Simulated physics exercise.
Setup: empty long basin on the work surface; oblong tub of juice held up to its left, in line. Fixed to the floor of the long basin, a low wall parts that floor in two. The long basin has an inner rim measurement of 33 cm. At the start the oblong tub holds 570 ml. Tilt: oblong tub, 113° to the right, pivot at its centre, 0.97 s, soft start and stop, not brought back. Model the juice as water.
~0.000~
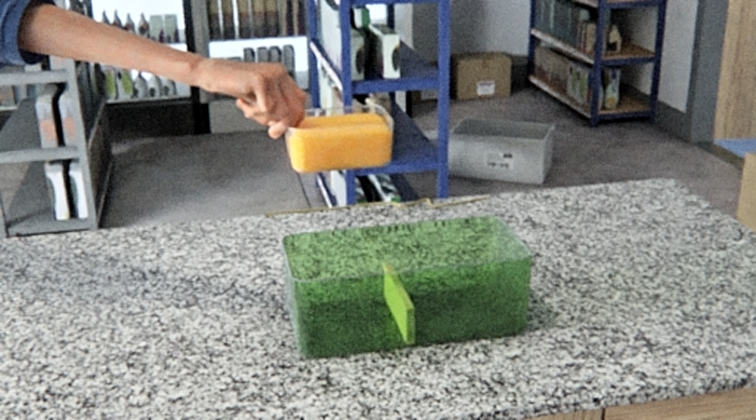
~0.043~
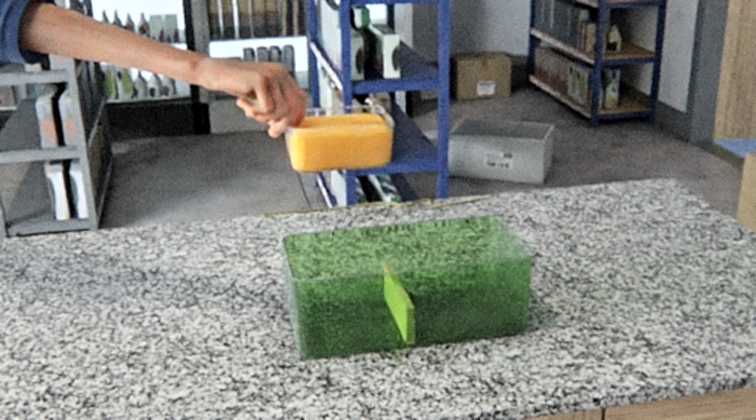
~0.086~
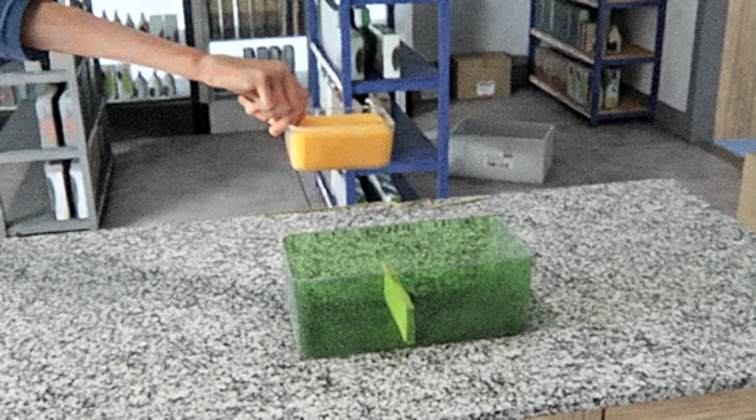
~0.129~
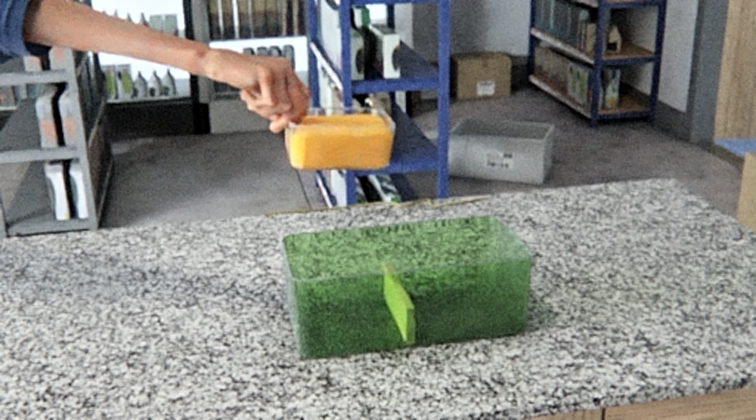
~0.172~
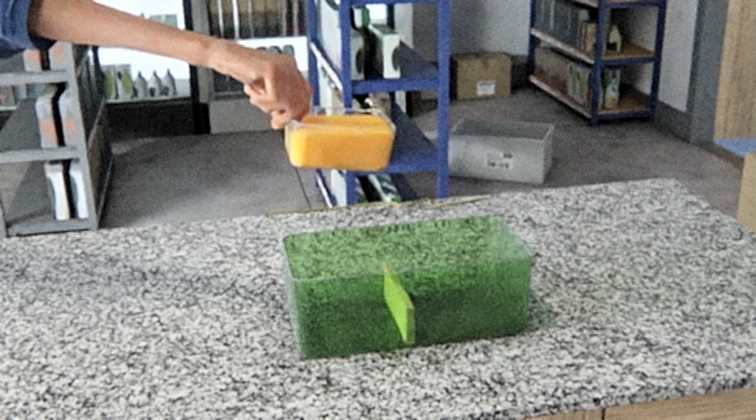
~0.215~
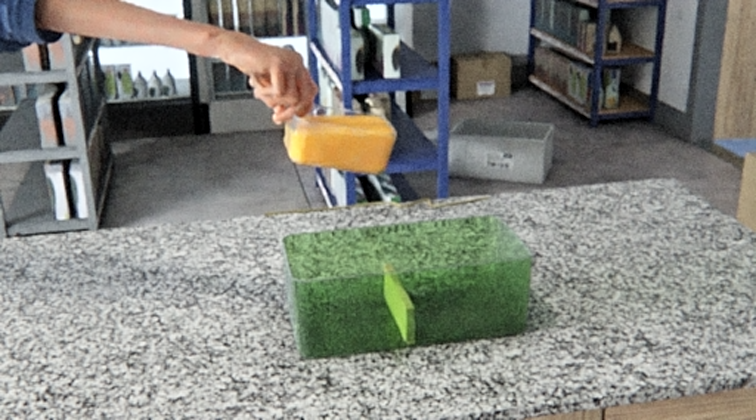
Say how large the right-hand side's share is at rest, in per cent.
Its share is roughly 84 per cent.
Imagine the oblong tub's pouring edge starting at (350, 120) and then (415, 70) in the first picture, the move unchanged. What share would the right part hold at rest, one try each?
Respectively about 65 and 95 percent.
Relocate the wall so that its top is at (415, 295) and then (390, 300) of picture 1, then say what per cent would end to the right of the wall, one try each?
Respectively close to 75 and 80 %.
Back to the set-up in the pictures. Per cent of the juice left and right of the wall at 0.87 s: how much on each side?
Near 6 on the left, 84 on the right.
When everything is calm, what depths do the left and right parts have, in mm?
Around 4 mm deep on the left, around 18 mm deep on the right.
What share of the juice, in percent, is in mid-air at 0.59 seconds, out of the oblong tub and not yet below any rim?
Some 50 per cent, I reckon.
After 0.59 s the tilt is 76° and 28 per cent is still to pour, 0 is left of the wall and 22 right of it.
After 0.87 s the tilt is 110° and 3 per cent is still to pour, 6 is left of the wall and 84 right of it.
After 1.16 s the tilt is 113° and 0 per cent is still to pour, 15 is left of the wall and 84 right of it.
After 1.47 s the tilt is 113° and 0 per cent is still to pour, 14 is left of the wall and 84 right of it.
In the end 15 per cent lies left of the wall, 84 right of it and 1 outside.
